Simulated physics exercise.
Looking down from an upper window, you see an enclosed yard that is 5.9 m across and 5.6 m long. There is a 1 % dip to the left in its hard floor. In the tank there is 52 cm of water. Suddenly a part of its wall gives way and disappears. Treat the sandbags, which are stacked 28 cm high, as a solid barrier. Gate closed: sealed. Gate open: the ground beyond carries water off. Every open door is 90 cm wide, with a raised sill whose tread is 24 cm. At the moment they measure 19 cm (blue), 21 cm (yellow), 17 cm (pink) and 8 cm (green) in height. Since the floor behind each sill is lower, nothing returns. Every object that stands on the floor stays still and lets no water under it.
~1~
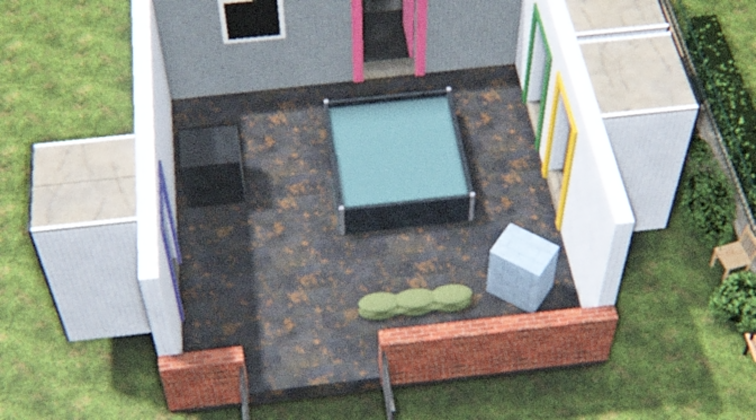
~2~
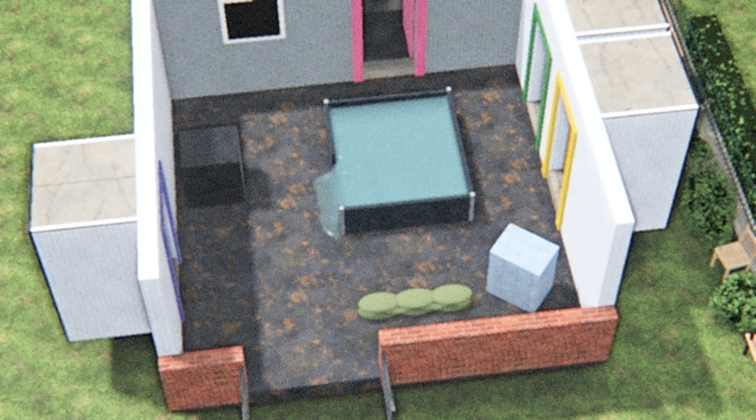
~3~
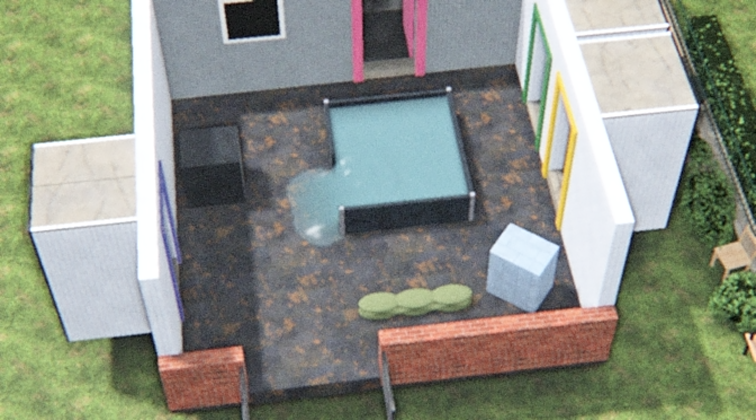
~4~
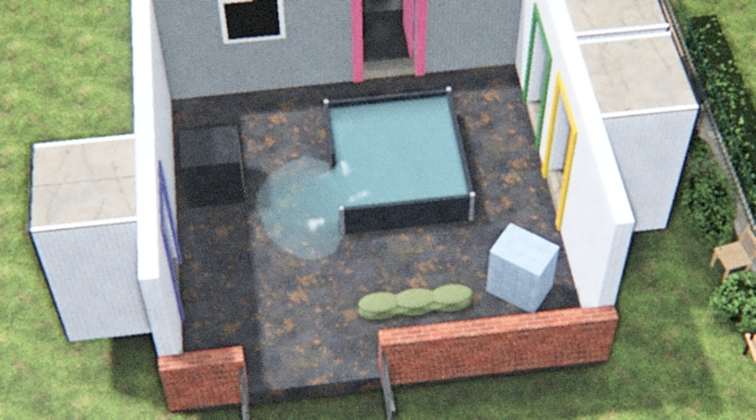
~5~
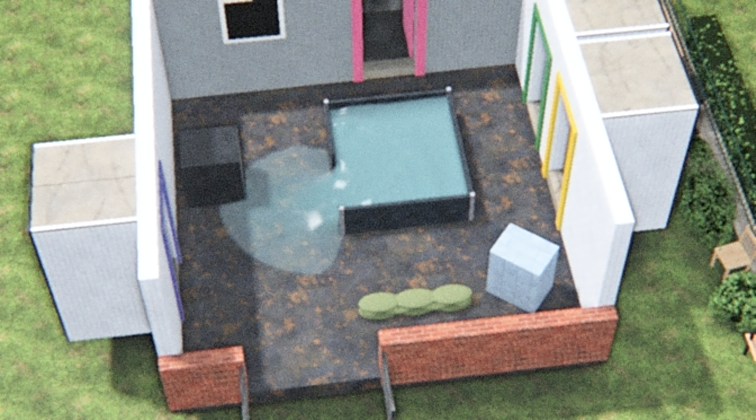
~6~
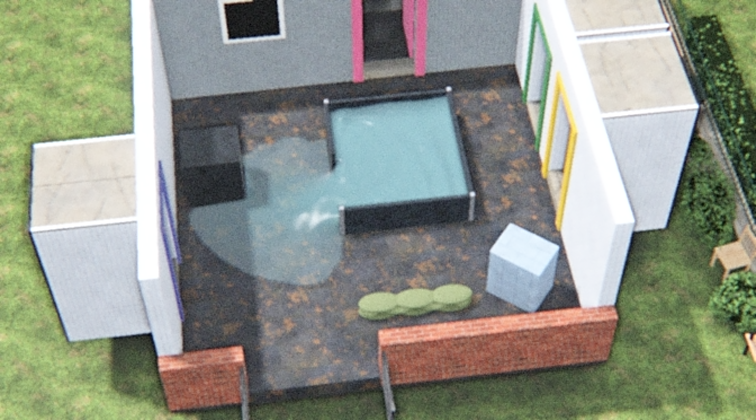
In a walled yard, water pours from the tank's left side and spreads leftward across the floor.
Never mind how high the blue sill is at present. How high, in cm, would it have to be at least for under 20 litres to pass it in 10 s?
At least about 18 cm.
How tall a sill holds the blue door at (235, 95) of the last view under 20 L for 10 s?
About 8.5 cm.
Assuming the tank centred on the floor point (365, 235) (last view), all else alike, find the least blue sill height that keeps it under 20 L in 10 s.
27 cm or thereabouts.
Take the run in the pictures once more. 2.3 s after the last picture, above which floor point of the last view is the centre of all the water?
(315, 204) or so.
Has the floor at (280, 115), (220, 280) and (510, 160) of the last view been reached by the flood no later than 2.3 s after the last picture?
1: Awash; 2: Awash; 3: Unwetted.
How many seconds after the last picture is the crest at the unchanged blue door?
Near 1.4 s.
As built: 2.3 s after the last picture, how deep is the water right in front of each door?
Centimetres: Blue = 20, yellow = 0, pink = 0, green = 0.
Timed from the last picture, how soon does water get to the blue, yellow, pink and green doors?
The blue door at 0.5 s, the yellow door at 7.0 s, the pink door at 2.8 s, the green door at 6.0 s.
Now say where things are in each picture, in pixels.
The tank at (397, 151) is whole and still, 52 cm deep; the blue door at (171, 249) is dry, in the first frame.
The front is at (321, 195), 0.3 m from the gap at (340, 196); 0.2 m2 of floor is wet, 52 cm left at the back, in the second frame.
The gap is at (340, 198), the front 0.7 m out at (296, 207); the back of the tank holds 52 cm, in the third frame.
The gap is at (340, 199), the front 1.2 m out at (266, 219); the back of the tank holds 52 cm, in the fourth frame.
The gap is at (340, 199), the front 1.8 m out at (227, 218); the back of the tank holds 51 cm, in the fifth frame.
The front is at (197, 221), 2.3 m from the gap at (340, 198); 3.6 m2 of floor is wet, 48 cm left at the back; 0.9 m in a straight line remain to the blue door at (171, 249), in the sixth frame.
Then, 0.7 s after the last picture water covers 25 % of the floor, deepest (30 cm) near (178, 235); 18 cm at the blue door, 0 litres in over its 19 cm sill.
Then, 2.3 s after the last picture water covers 40 % of the floor, deepest (32 cm) near (185, 375); 20 cm at the blue door, 11 litres in over its 19 cm sill.
Then, 9.3 s after the last picture water covers 95 % of the floor, deepest (12 cm) near (185, 385); 9 cm at the blue door, 13 litres in over its 19 cm sill.
At the blue door as built, the water peaked near 25 cm, 1.3 s after the last picture.
With a sill of 16 cm, 34 litres would have come in within the 10 s; with 22 cm, 3 litres. So under 20 litres takes about 18 cm.
